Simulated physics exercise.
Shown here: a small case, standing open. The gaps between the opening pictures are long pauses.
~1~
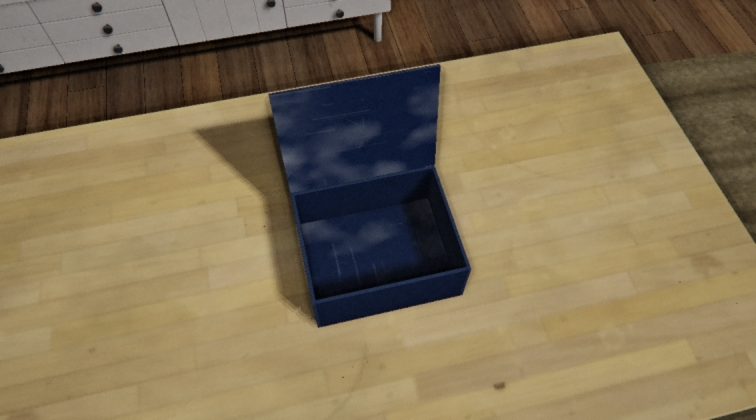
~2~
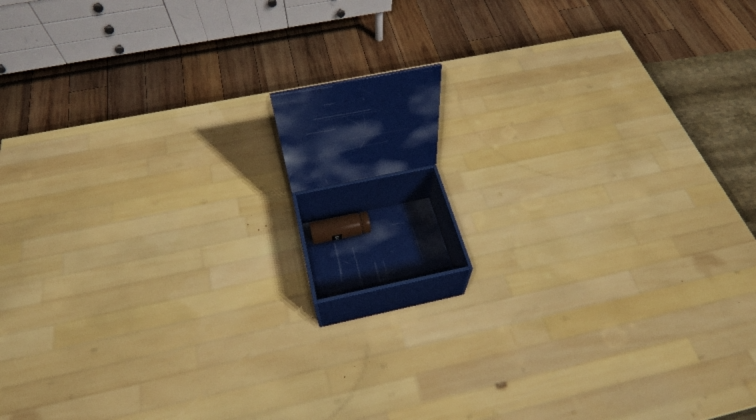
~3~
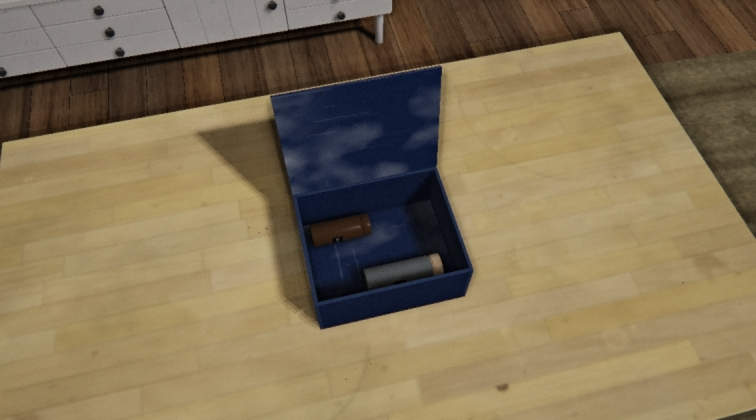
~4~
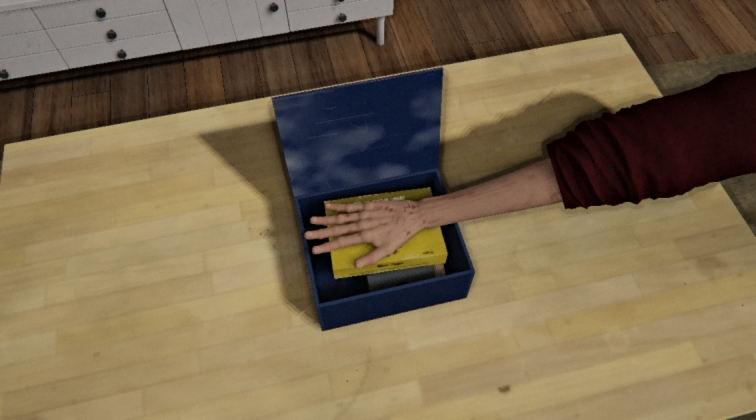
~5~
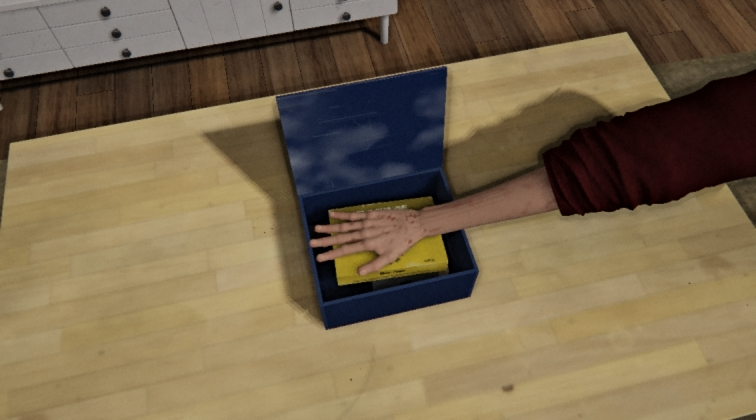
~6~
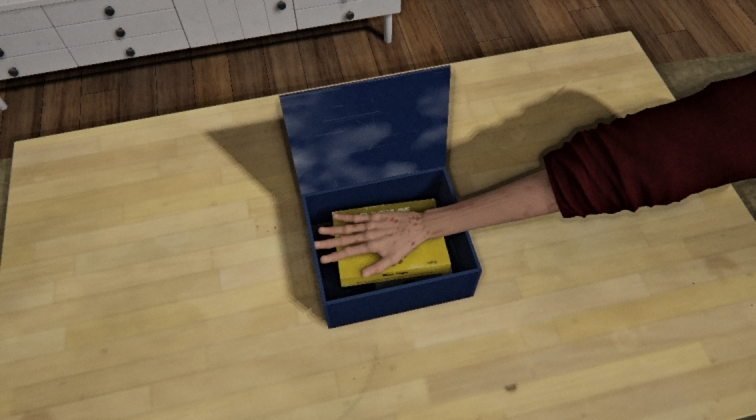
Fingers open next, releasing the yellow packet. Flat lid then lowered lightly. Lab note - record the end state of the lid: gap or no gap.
End state: No gap.
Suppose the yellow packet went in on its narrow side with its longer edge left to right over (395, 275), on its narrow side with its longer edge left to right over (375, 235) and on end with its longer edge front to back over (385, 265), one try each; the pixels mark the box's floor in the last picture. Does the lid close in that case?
The first time it goes down completely, the next time it goes down completely, and the last time it is kept open.
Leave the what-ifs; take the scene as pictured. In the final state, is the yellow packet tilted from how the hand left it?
It stays as it was set.
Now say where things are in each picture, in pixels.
In the first picture, the last thing is not in view yet.
In the second picture, the last thing is not in view yet; brown shaker (340, 228).
In the third picture, the last thing is not in view yet; brown shaker (341, 230).
The fourth picture shows on its way; yellow packet (384, 232).
The fifth picture shows on its way; yellow packet (386, 240).
The sixth picture shows in place under the hand; yellow packet (389, 242).
Then, 1.00 s past the last view, lid starting down; yellow packet displaced a little near (385, 229); brown shaker displaced a little.
Then, 1.60 s past the last view, lid 55° above the rim; yellow packet displaced a little near (386, 229); brown shaker displaced a little.
Then, 2.00 s past the last view, lid 19° above the rim; yellow packet displaced a little near (386, 229); brown shaker displaced a little.
Finally, lid shut; all 3 still in place. Final places as the last picture's camera would see them, yellow packet near (386, 228).
